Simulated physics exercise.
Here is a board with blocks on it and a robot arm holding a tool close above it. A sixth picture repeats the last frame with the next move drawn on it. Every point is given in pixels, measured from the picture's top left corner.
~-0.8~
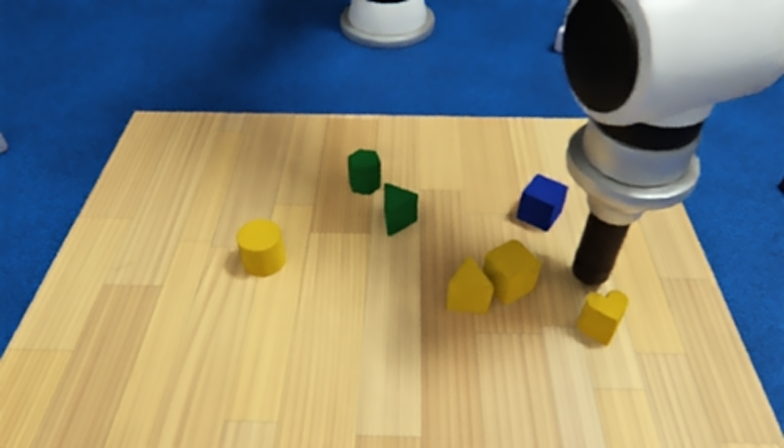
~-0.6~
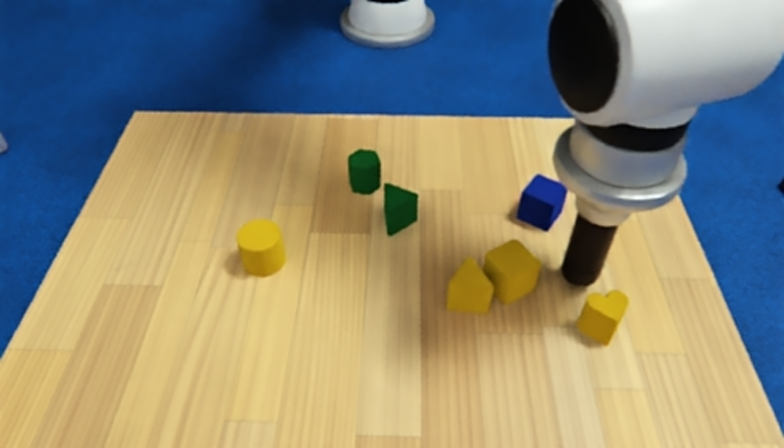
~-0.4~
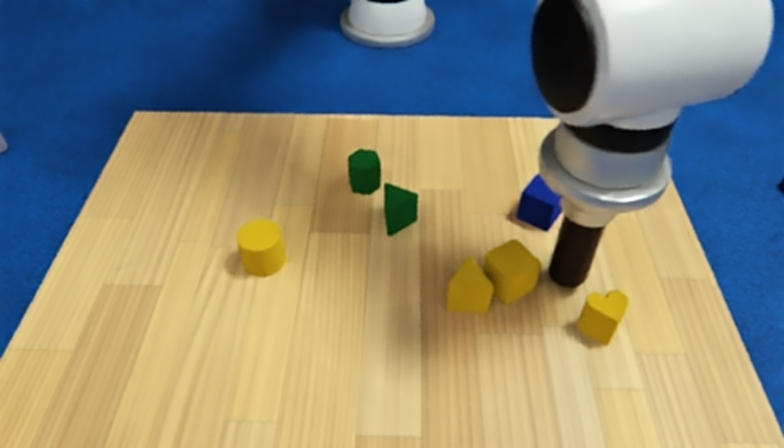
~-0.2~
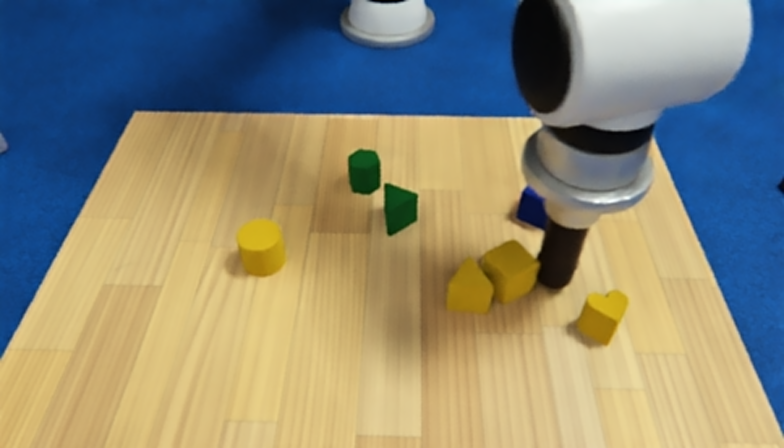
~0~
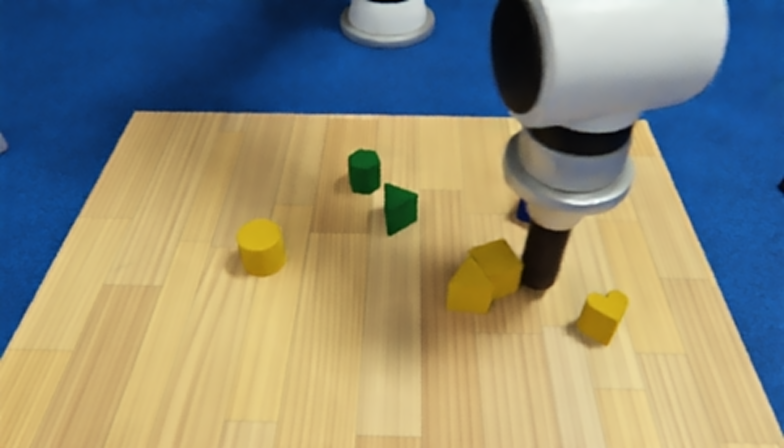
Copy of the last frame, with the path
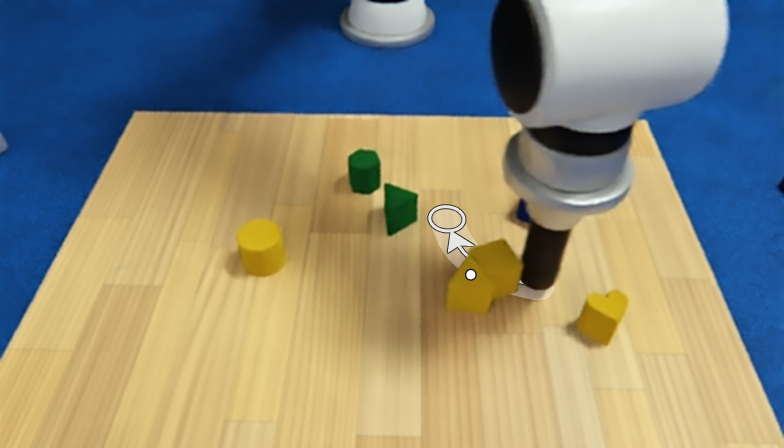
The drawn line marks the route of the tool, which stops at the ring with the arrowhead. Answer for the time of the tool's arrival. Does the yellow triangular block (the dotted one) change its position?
Yes, I think so.
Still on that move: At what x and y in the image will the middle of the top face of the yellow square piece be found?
The middle of the upper face of the yellow square piece will lie at about (435, 249) in the picture.
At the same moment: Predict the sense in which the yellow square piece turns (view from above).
It is turned anticlockwise.
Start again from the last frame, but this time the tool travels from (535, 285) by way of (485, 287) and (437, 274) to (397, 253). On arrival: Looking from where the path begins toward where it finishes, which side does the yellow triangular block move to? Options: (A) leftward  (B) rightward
My pick is A.
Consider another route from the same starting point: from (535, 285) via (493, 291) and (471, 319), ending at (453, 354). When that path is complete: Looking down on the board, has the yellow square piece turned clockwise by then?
Yes, I think so.
The line goes from (535, 285) via (491, 272) and (460, 248), ending at (447, 219); the dot is on the yellow triangular block.
What follows on the original path. One third of the way, tool at (492, 263); yellow triangular block at (439, 279), turned 25° anticlockwise; yellow square piece at (451, 253), turned 30° anticlockwise.
Two thirds of the way, tool at (461, 238); yellow triangular block at (437, 280), turned 40° anticlockwise; yellow square piece at (435, 249), turned 55° anticlockwise.
At the end, tool at (448, 210); green triangular block unmoved; yellow triangular block at (437, 280), turned 40° anticlockwise; yellow square piece at (435, 249), turned 55° anticlockwise.
